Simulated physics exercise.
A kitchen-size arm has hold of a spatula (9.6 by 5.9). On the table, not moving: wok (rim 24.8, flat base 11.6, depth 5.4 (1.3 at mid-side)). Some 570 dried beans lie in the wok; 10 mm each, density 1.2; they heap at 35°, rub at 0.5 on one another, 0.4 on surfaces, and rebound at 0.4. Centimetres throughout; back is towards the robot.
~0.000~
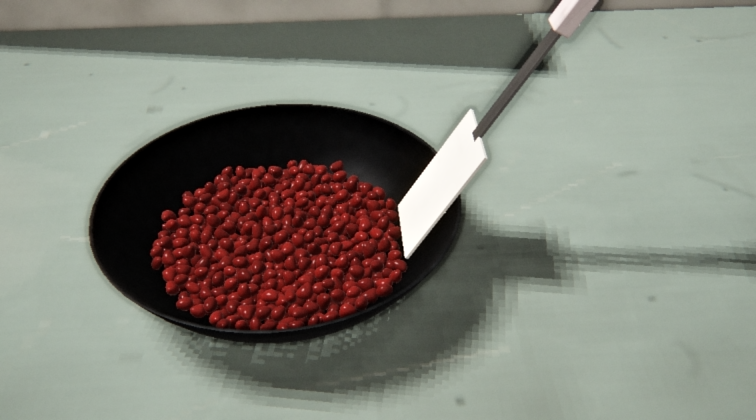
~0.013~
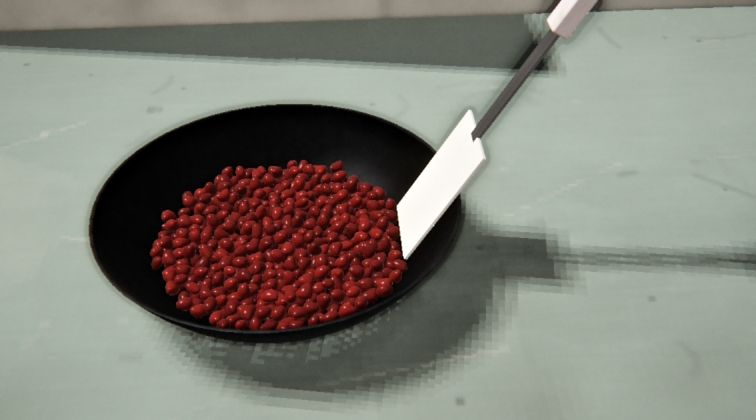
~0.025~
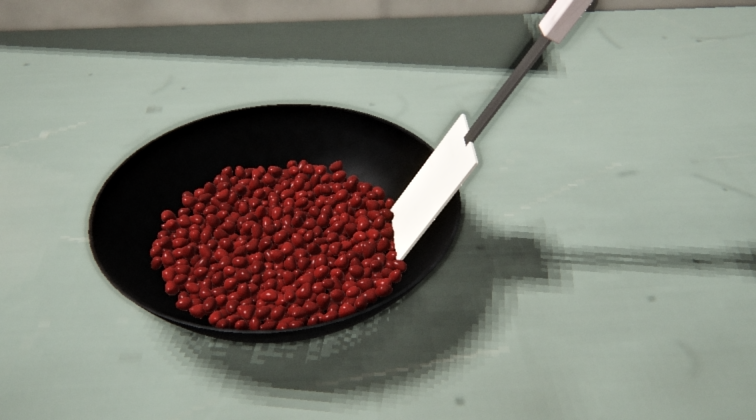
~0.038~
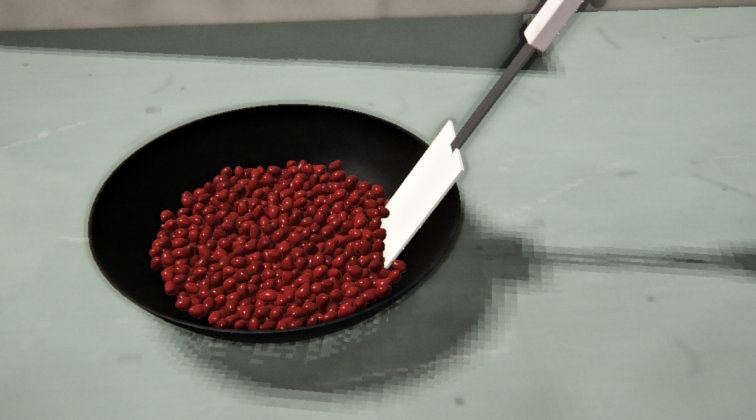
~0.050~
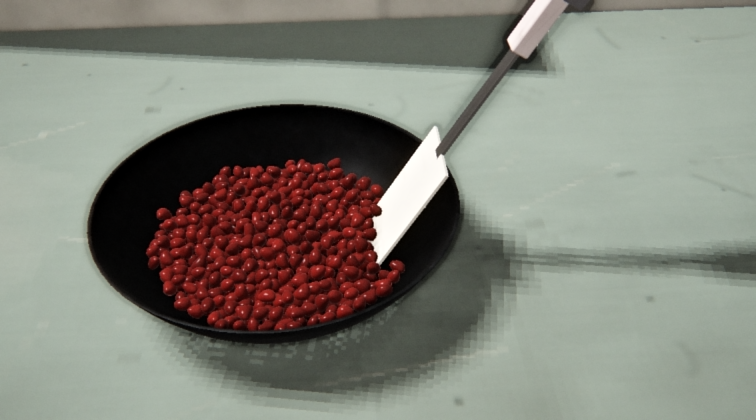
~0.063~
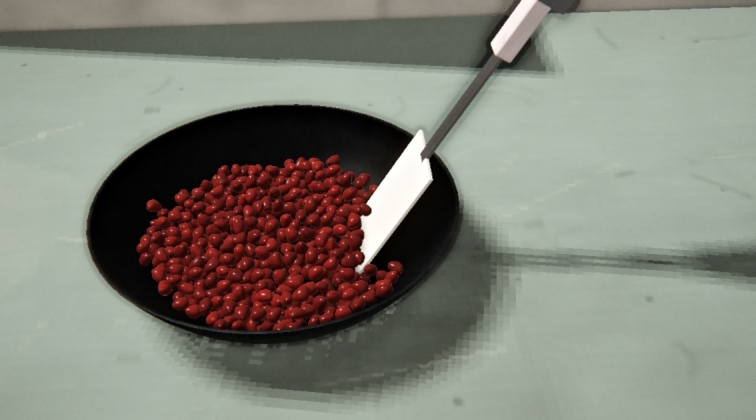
A white spatula rests nearly still at the right side of a black wok holding a heap of glossy red beans on a pale green table. It then slides left and slightly down into the beans, pushing the heap leftward while a few beans remain near its lower tip.
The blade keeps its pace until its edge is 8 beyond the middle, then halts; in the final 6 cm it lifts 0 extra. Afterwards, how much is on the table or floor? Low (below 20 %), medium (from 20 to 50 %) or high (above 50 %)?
Share on the table or floor: Low (below 20 %).
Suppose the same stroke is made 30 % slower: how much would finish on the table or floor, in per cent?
Then about 10 per cent.
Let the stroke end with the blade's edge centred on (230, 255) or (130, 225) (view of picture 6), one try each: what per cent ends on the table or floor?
About 0 and 30 per cent.
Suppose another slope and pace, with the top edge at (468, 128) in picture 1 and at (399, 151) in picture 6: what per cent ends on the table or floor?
Some 25 per cent.
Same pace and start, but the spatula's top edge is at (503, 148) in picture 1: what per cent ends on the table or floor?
About 10 per cent.
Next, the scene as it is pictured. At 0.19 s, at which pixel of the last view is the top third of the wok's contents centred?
Around (178, 222).
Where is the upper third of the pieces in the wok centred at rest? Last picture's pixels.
At about (158, 223).
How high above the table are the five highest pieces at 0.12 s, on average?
About 6 cm.
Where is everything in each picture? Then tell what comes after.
In the first picture, spatula top edge at (479, 133), sloping 59°; upper third of the load around (278, 237), from x 155 to 400, top at y 165; 574 in the wok.
In the second picture, spatula top edge at (477, 133), sloping 59°; upper third of the load around (278, 237), from x 155 to 400, top at y 165.
In the third picture, spatula top edge at (470, 137), sloping 59°; upper third of the load around (278, 237), from x 155 to 400, top at y 165.
In the fourth picture, spatula top edge at (457, 144), sloping 59°; upper third of the load around (284, 235), from x 155 to 400, top at y 165.
In the fifth picture, spatula top edge at (441, 150), sloping 59°; upper third of the load around (279, 233), from x 150 to 400, top at y 165.
In the sixth picture, spatula top edge at (426, 154), sloping 59°; upper third of the load around (265, 231), from x 145 to 395, top at y 165; 574 in the wok.
After 0.12 s, sloping 59°, highest piece 7 above the table; 574 in the wok.
After 0.19 s, sloping 59°, highest piece 7 above the table; 574 in the wok.
After 0.42 s, sloping 59°, highest piece 6 above the table; 508 in the wok, 64 on the table or floor, 2 on the blade or in flight.
After 1.47 s, sloping 59°, highest piece 6 above the table; 507 in the wok, 67 on the table or floor.
At rest, 507 in the wok, 67 on the table or floor. That is 12 % on the table or floor.
